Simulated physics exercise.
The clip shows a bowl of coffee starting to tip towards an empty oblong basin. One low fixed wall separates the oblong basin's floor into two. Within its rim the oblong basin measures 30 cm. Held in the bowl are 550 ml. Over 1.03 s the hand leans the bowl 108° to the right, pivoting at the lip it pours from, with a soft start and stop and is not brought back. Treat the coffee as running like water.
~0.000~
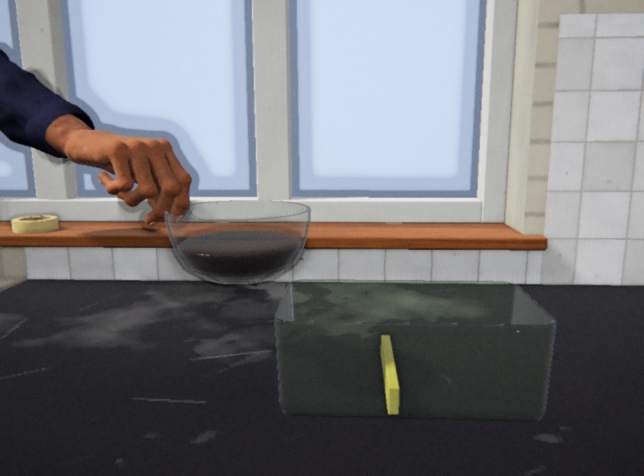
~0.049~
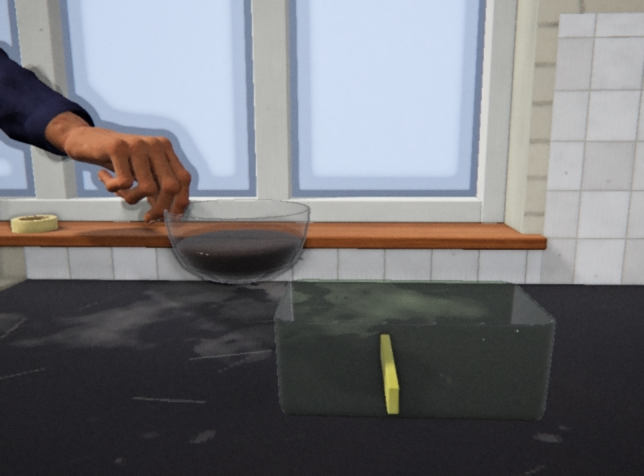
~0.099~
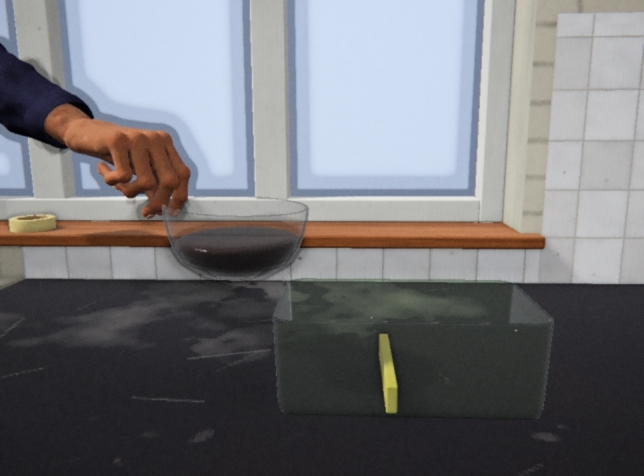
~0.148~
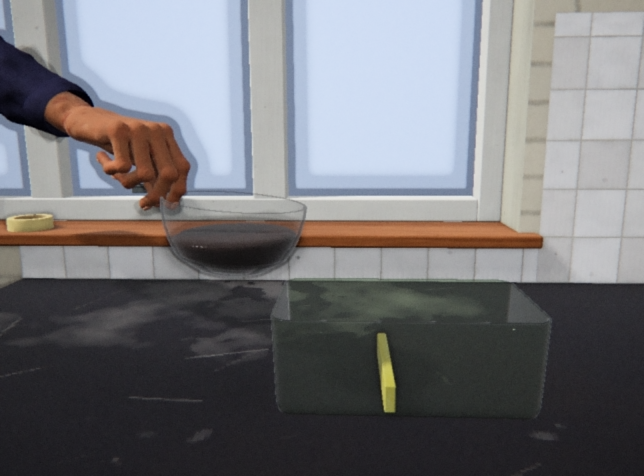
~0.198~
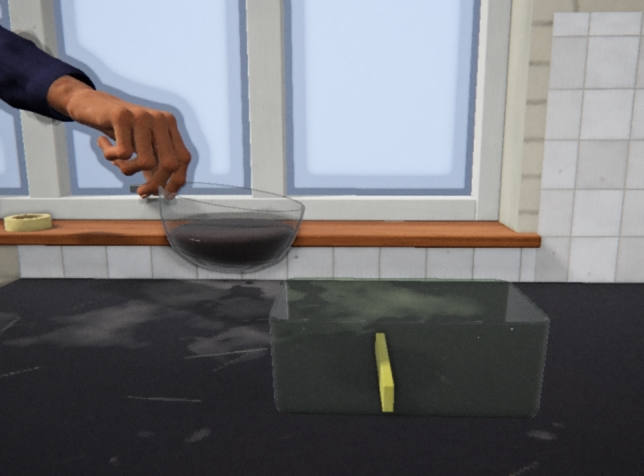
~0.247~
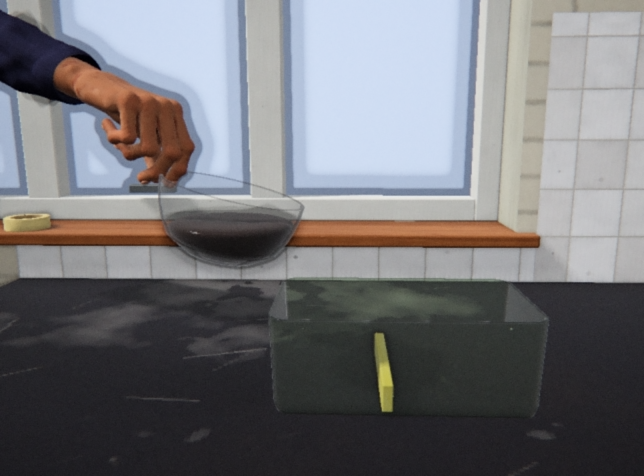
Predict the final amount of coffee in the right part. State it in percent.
The right part ends with roughly 67 per cent.
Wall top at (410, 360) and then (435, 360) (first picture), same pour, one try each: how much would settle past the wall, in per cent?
25 in a hundred, followed by 15 in a hundred.
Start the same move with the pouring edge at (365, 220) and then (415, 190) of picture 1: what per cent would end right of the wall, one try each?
About 90 %, then about 70 %.
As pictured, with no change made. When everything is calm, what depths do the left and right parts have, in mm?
Some 8 mm on the left and some 14 mm on the right.
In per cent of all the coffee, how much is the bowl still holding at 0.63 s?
Roughly 62 %.
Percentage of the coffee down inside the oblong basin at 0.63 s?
I'd estimate some 2 percent of the liquid.
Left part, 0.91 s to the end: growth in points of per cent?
It comes to about 8 per cent.
Then, 0.63 s in, the tilt is 73° and 63 per cent is still to pour, 2 is left of the wall and 0 right of it.
Then, 0.91 s in, the tilt is 105° and 3 per cent is still to pour, 24 is left of the wall and 55 right of it.
Then, 1.21 s in, the tilt is 108° and 0 per cent is still to pour, 32 is left of the wall and 67 right of it.
Then, 1.53 s in, the tilt is 108° and 0 per cent is still to pour, 32 is left of the wall and 67 right of it.
Finally, 32 per cent lies left of the wall, 67 right of it and 1 outside.
